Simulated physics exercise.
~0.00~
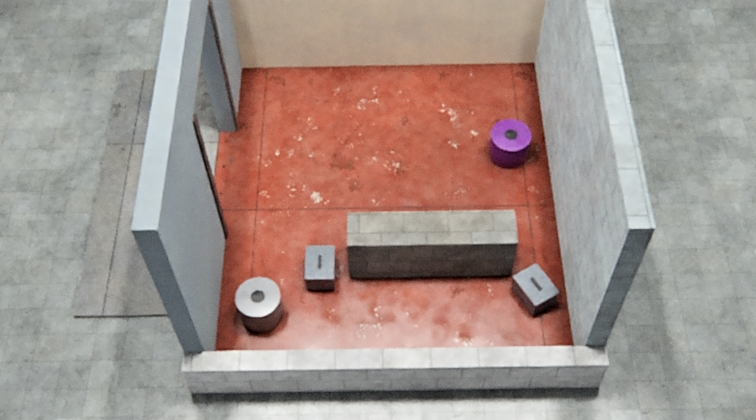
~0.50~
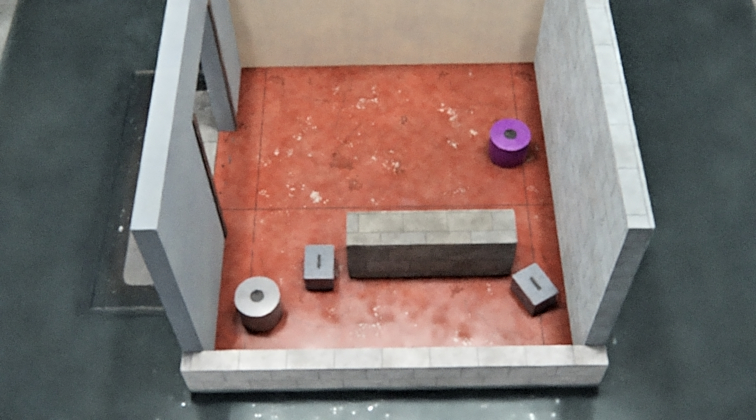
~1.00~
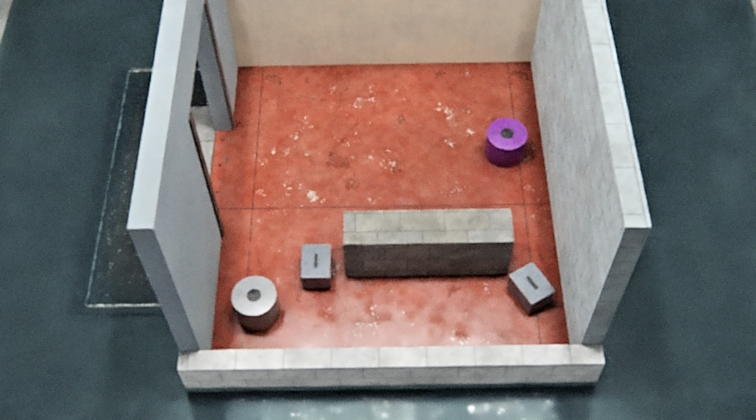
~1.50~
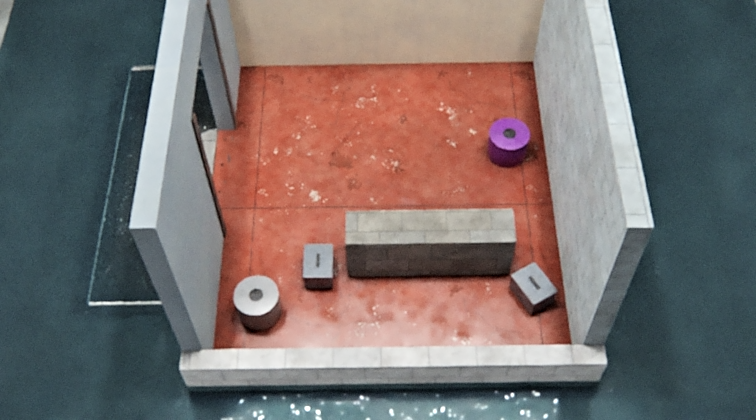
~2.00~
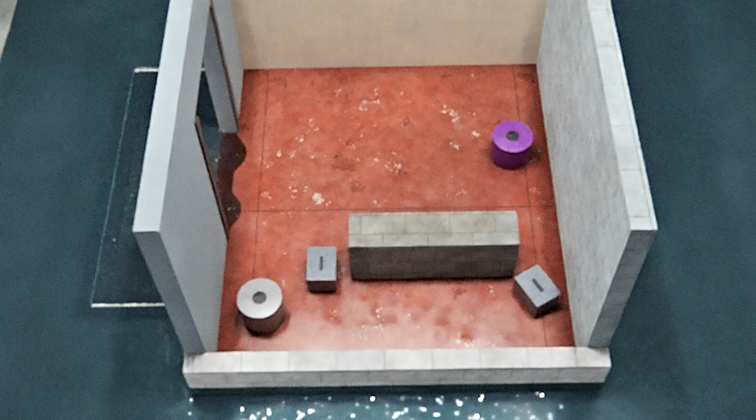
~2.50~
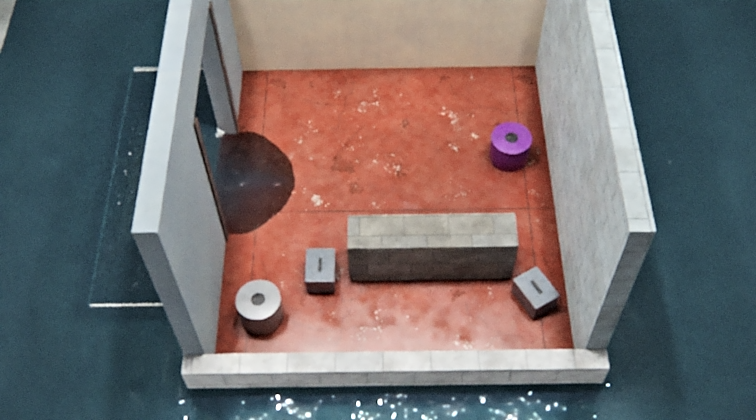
Dark water covers the grey ground around a roofless corner store, seen from high above, then slips through the open doorway on the left and spreads in a rounded patch across the red floor. A purple tub sits at the upper right, with a silver tub, two grey boxes and a long pale block nearer the front. These objects stay put while the view shifts very slightly.
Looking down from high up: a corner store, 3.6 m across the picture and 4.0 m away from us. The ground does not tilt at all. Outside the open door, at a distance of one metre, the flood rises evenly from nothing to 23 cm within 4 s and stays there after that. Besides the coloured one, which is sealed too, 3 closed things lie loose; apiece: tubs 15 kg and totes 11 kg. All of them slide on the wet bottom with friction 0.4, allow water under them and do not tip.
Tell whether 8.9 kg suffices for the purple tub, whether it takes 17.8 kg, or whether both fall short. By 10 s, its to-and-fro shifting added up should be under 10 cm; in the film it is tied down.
The heavier option is still too light.
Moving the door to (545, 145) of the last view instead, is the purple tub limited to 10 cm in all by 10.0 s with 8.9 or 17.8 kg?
Moved there, neither choice works.
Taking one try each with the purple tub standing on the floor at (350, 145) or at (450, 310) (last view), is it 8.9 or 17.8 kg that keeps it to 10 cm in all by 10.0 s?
In turn: Neither is enough; it takes the larger.
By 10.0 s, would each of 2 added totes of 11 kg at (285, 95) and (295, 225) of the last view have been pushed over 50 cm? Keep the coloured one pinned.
Those two come out inside the line and over the line, in that order.
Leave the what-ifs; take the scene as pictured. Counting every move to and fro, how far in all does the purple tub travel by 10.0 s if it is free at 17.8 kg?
About 80 cm.
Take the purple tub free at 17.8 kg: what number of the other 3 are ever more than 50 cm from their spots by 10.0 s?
My count gives 1.
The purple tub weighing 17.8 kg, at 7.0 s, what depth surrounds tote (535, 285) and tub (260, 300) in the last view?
Around 4 cm and 1 cm.
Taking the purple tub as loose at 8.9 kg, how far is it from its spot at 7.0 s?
Shift: Roughly 40 cm.
After 3.5 s the purple tub would be 0 cm from its start with 8.9 kg and 0 cm from its start with 17.8 kg; 0 cm of water round it then.
After 4.5 s the purple tub would be 0 cm from its start with 8.9 kg and 0 cm from its start with 17.8 kg; 2 cm of water round it then.
After 7.0 s the purple tub would be 35 cm from its start with 8.9 kg and 5 cm from its start with 17.8 kg; 13 cm of water round it then.
After 10.0 s the purple tub would be 29 cm from its start with 8.9 kg and 52 cm from its start with 17.8 kg; 15 cm of water round it then.
